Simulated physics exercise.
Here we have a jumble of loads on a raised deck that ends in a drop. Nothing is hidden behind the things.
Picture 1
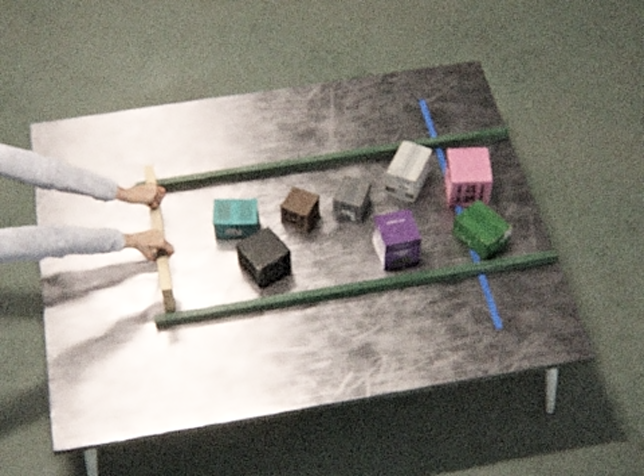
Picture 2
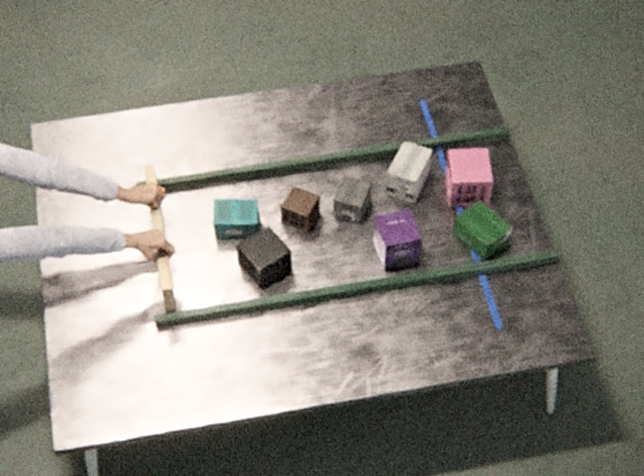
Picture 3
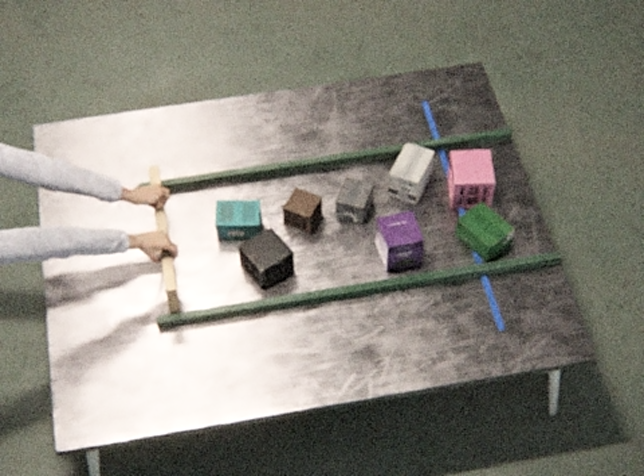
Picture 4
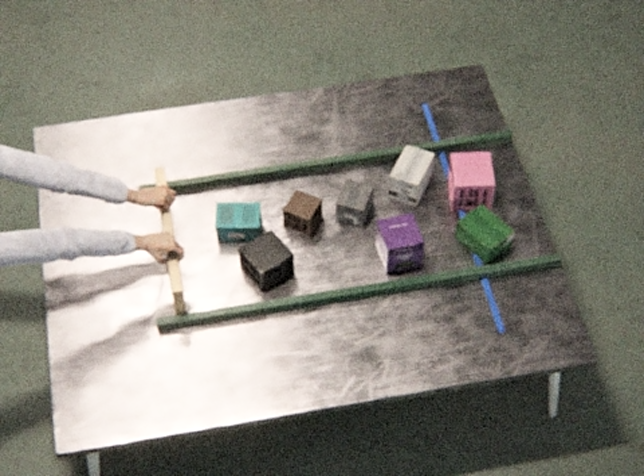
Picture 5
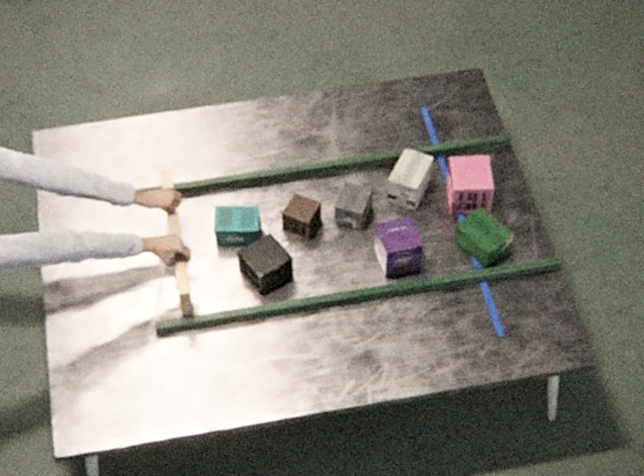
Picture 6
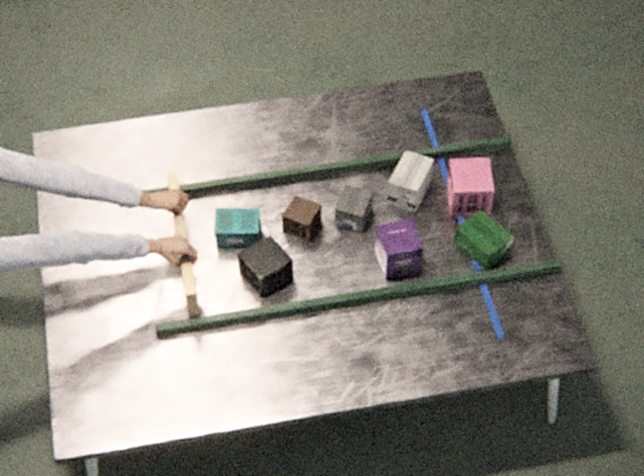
At the start, two hands hold a wooden plank at the left end of a table, between two green rails, with eight coloured boxes spread to its right and a blue tape line beyond. The hands then slide the plank slightly right, nearing the turquoise box, while the boxes stay put.
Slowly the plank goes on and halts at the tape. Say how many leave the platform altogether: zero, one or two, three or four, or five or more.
In the end the number that fall off is three or four.
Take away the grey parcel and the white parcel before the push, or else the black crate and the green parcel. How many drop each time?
It would be 2 and 3.
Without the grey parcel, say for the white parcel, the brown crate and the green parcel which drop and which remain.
The white parcel falls, the brown crate is kept, the green parcel is lost.
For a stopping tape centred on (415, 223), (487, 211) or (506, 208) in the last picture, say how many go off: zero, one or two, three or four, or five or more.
For each place: One or two; 5 or more; five or over.
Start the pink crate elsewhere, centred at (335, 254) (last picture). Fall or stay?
It does not fall.
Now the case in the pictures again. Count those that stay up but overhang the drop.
It comes to 0.
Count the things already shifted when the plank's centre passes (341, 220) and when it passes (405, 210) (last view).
7 and 8.
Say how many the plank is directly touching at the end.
It touches 2.
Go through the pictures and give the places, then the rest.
Pink crate (468, 177); green parcel (482, 230); white parcel (409, 172); plank (160, 239); tape (458, 206), in the first picture.
Green parcel (482, 231); black crate (264, 257), in the second picture.
White parcel (411, 174); purple box (399, 241), in the third picture.
Pink crate (471, 181); plank (170, 241), in the fourth picture.
Green parcel (483, 238); turquoise tote (237, 226), in the fifth picture.
Pink crate (470, 187); green parcel (484, 240); white parcel (410, 182); plank (183, 244); tape (460, 216), in the sixth picture.
Soon after, none off yet; pink crate at rest near (470, 187); green parcel at rest near (484, 240); white parcel at rest near (410, 182).
Then, none off yet; pink crate moved a little near (486, 185); green parcel at rest near (484, 240); white parcel moved about its own width near (448, 169).
Further on, none off yet; pink crate moved about its own width near (534, 183); green parcel moved about its own width near (513, 240); white parcel moved well along near (505, 158).
By the end, the number that fall off is three or four; fallen, grey parcel, white parcel, green parcel and pink crate.
